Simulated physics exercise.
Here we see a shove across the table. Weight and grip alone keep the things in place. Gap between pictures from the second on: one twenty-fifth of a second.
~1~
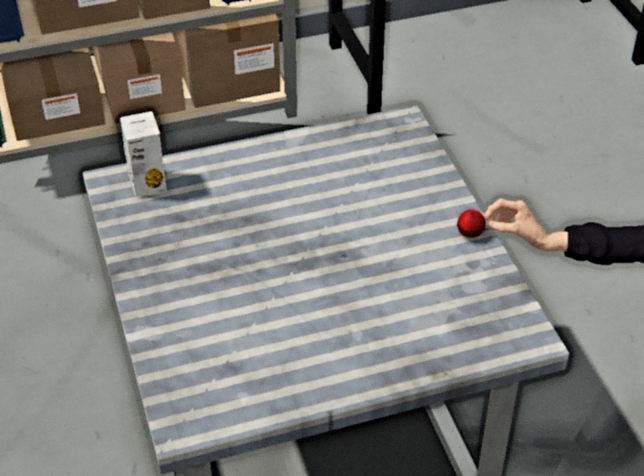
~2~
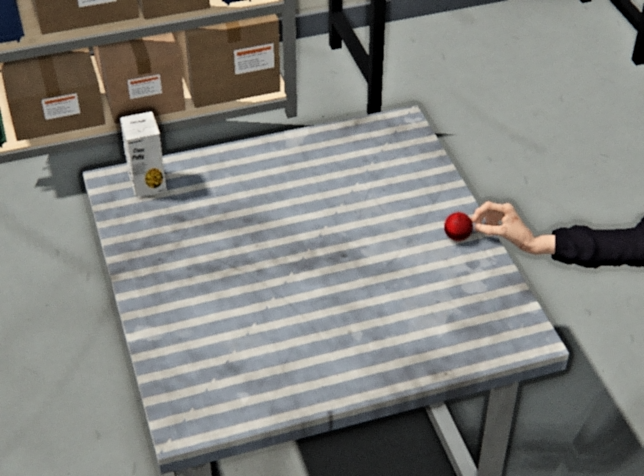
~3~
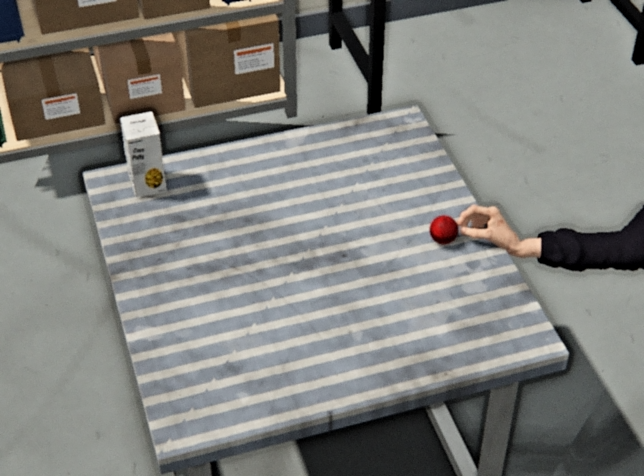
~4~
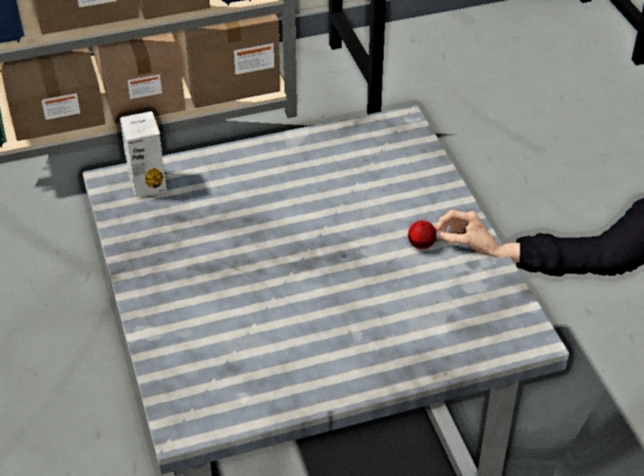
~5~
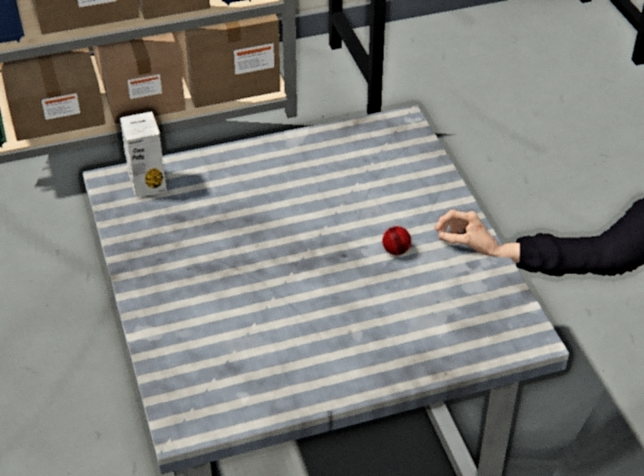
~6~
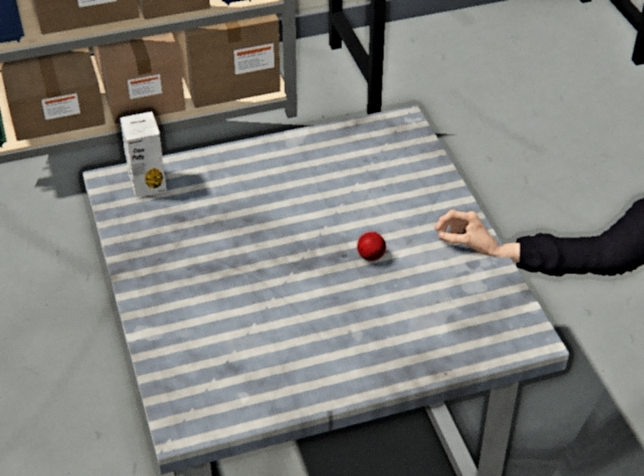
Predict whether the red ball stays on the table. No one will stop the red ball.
It does not stay; it leaves the table.
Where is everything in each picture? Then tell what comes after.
In the first frame, under the hand; red ball (471, 224).
In the second frame, under the hand; red ball (459, 227).
In the third frame, under the hand; red ball (444, 230).
In the fourth frame, red ball (422, 235).
In the fifth frame, red ball (397, 241) displaced about its own width.
In the sixth frame, red ball (372, 246) displaced well along.
Then, 0.30 s past the last view, red ball displaced well along near (186, 289).
Then, 0.70 s past the last view, red ball now off the table.
Finally, off the table, red ball.
